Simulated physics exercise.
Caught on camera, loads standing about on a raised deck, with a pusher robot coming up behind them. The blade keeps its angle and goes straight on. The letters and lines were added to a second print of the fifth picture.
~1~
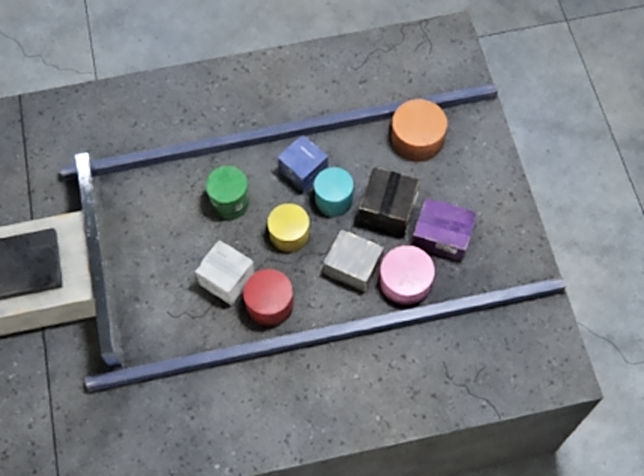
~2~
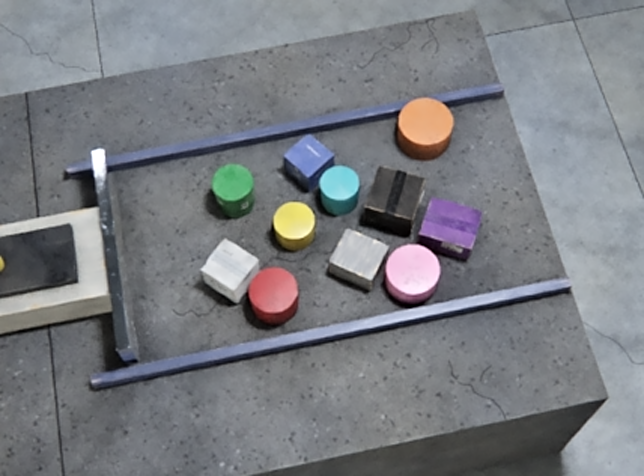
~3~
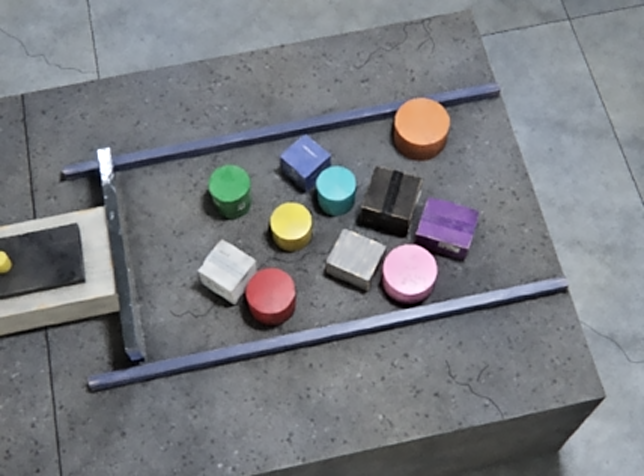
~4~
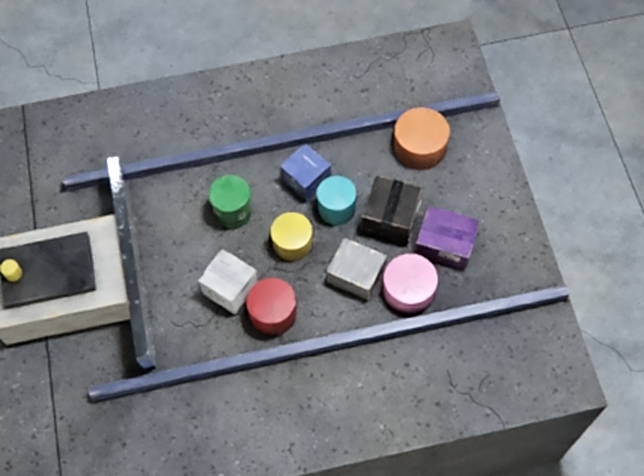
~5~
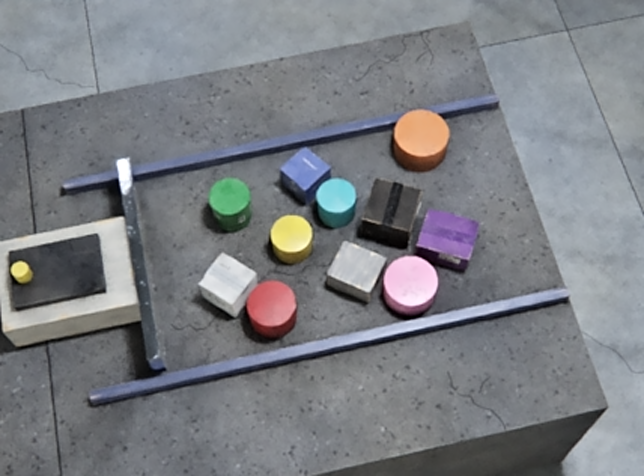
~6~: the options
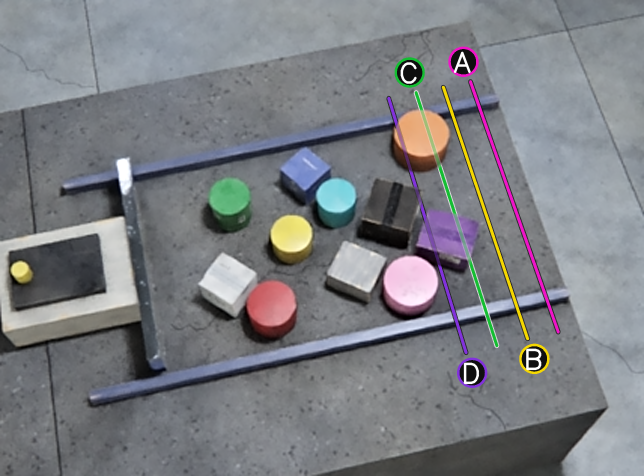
A flat pusher blade on a pale, black-topped machine edges slowly rightward from the left between two blue rails on a grey stone platform, seen from above at an angle. Ahead of it stand green, yellow, red, turquoise, pink and orange cylinders among blue, white, grey, black and purple blocks, orange farthest upper right. The loads stay put, untouched, while the camera shifts slightly.
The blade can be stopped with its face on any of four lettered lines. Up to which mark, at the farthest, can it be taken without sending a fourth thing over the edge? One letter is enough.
Stop at C.
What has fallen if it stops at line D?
It is the purple box.
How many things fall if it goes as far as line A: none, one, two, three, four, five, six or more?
By then, six or more.
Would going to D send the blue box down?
No.
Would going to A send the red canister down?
Yes.
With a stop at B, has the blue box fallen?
No.
On the copy, A at (512, 199); B at (483, 205); C at (454, 211); D at (425, 217).
On C. First, robot (181, 245); red canister (299, 306); green pail (272, 197).
Then, robot (295, 221); purple box (498, 232); pink canister (493, 277).
Finally, robot (384, 202); purple box over the edge; pink canister over the edge; two fallen.
By contrast, A drops eight; B drops six; D is within the limit but short.
